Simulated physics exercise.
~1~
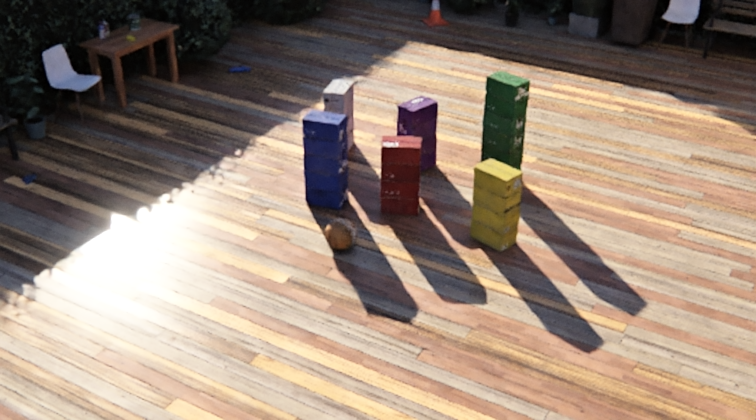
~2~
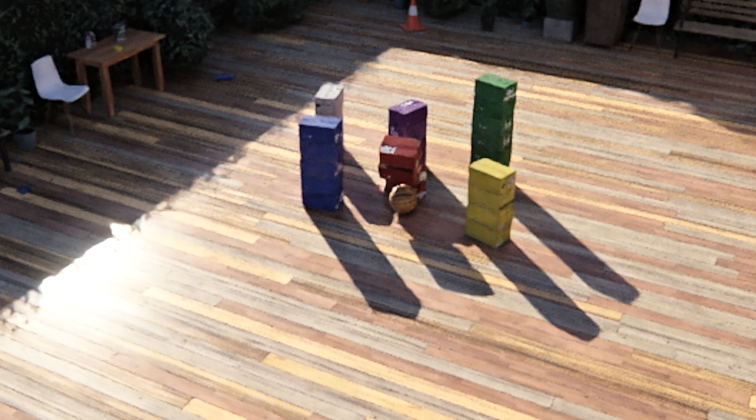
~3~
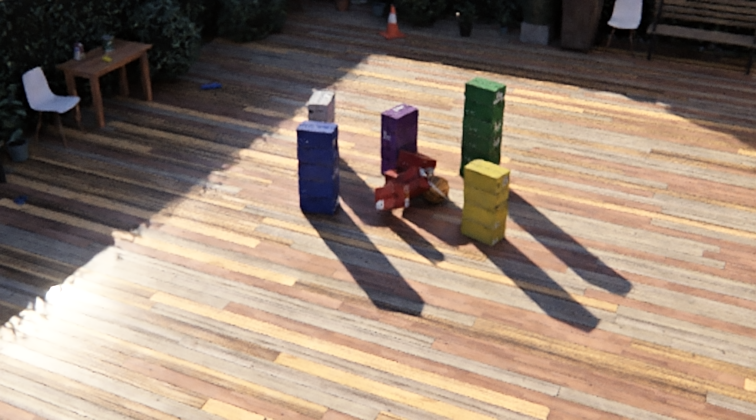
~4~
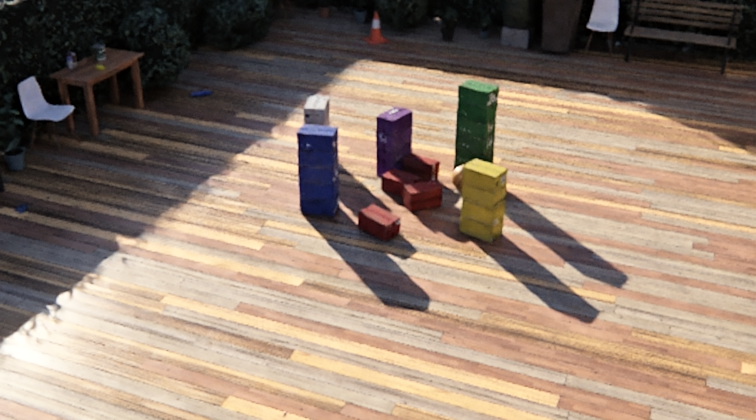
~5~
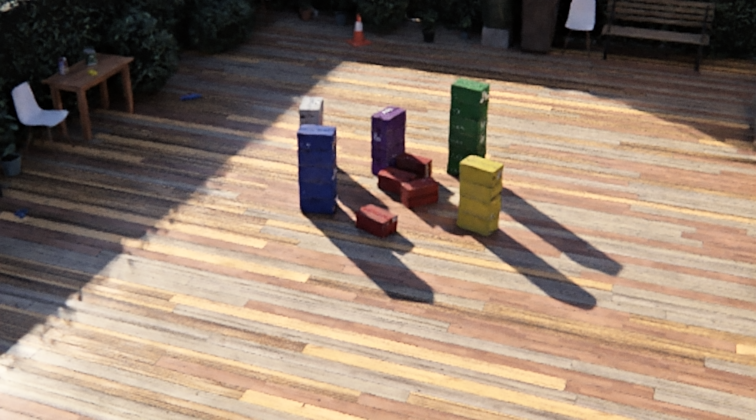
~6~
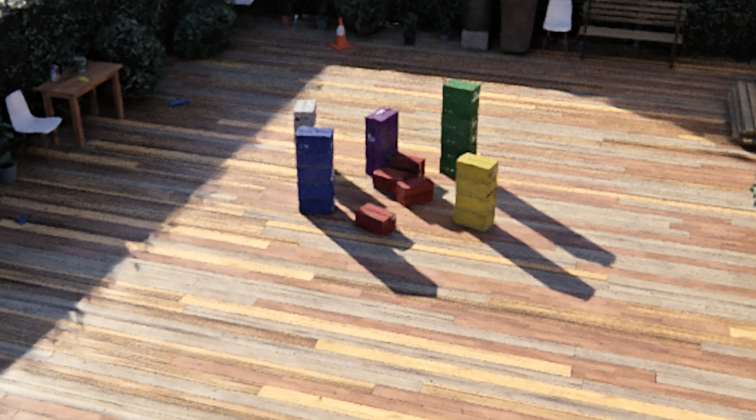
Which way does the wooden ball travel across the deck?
The ball travels to the right, rolling from near the blue tower into the red one and on towards the yellow tower.
